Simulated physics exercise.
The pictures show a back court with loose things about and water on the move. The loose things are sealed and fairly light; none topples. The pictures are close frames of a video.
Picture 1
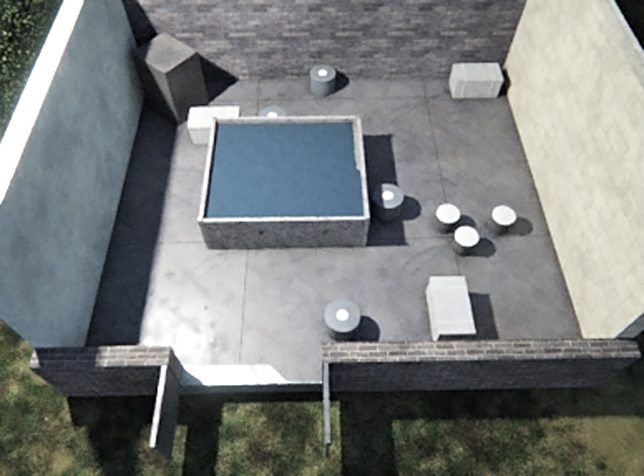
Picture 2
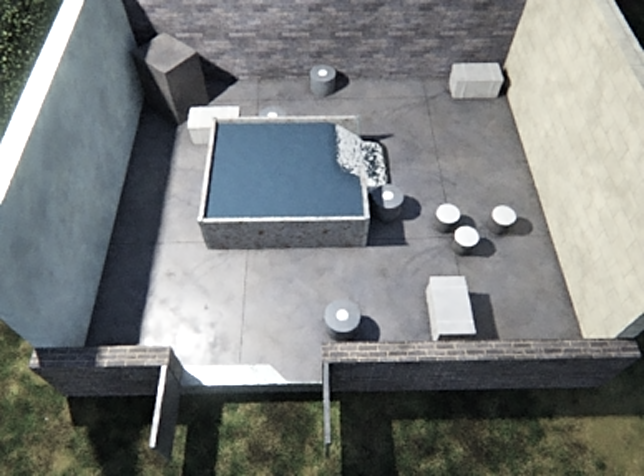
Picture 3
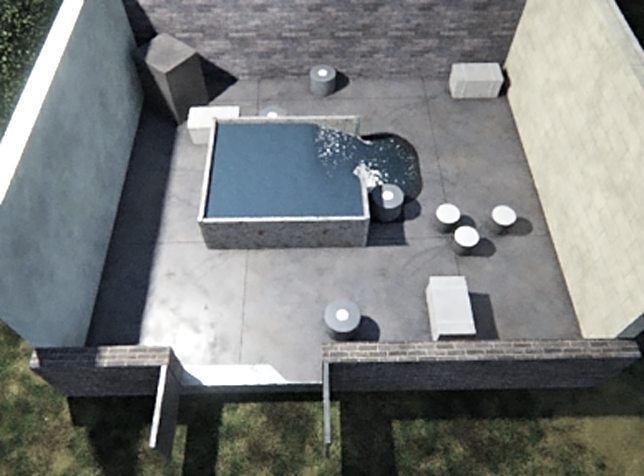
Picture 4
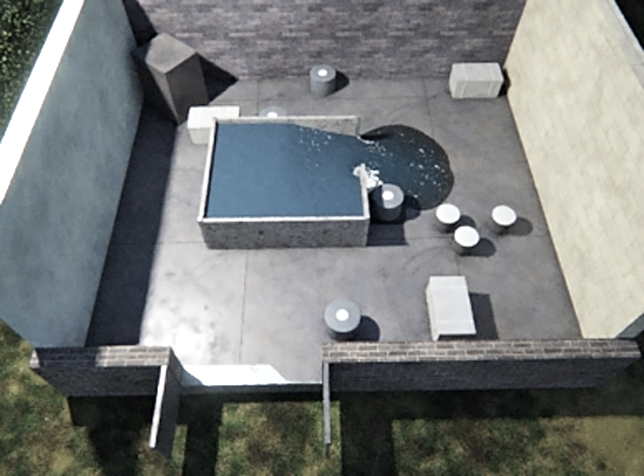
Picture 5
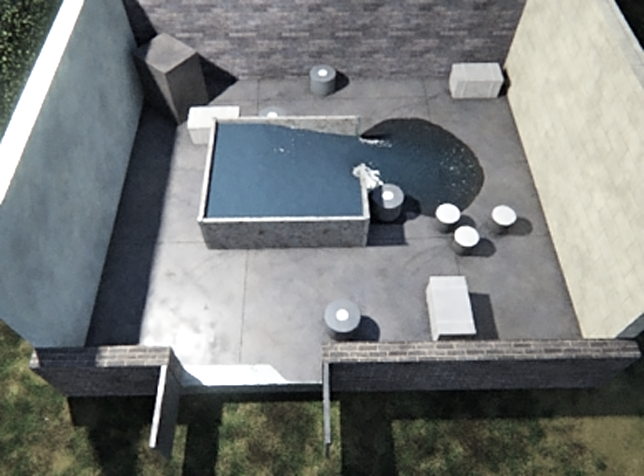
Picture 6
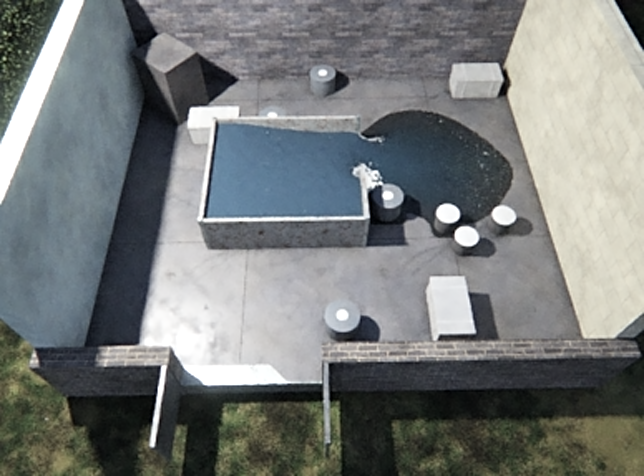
Water burst through the right side of a raised pool in a walled courtyard and spread across the paving in a widening dark sheet, reaching the small round stools, while none of the objects shifted.
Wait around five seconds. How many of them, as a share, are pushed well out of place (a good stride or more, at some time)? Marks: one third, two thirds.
It is from one to two thirds.
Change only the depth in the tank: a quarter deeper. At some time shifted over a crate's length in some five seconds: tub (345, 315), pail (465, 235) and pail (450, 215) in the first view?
As listed: That far or more, under that, not that far.
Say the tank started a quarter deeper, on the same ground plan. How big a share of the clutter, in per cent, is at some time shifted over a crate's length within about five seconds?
Near 60 in a hundred.
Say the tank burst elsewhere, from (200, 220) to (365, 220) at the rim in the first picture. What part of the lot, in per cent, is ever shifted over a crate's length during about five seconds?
Close to 20 %.
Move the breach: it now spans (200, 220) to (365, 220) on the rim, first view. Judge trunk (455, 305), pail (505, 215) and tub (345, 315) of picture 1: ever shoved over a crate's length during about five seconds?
As listed: That far or more, not that far, yes.
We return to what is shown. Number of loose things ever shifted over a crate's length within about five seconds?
It comes to 4.
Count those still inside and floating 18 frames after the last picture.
I count 1.
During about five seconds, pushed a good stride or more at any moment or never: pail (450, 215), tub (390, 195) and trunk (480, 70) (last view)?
In that order: Not that far, never so far, shifted that much.
A moment on, 0 of 10 are well off their spots; 0 afloat.
Next, 0 of 10 are well off their spots; 1 afloat.
Later, 2 of 10 are well off their spots; 1 afloat.
In the end, 4 of 10 are well off their spots, and 4 have been at some point; 3 afloat.
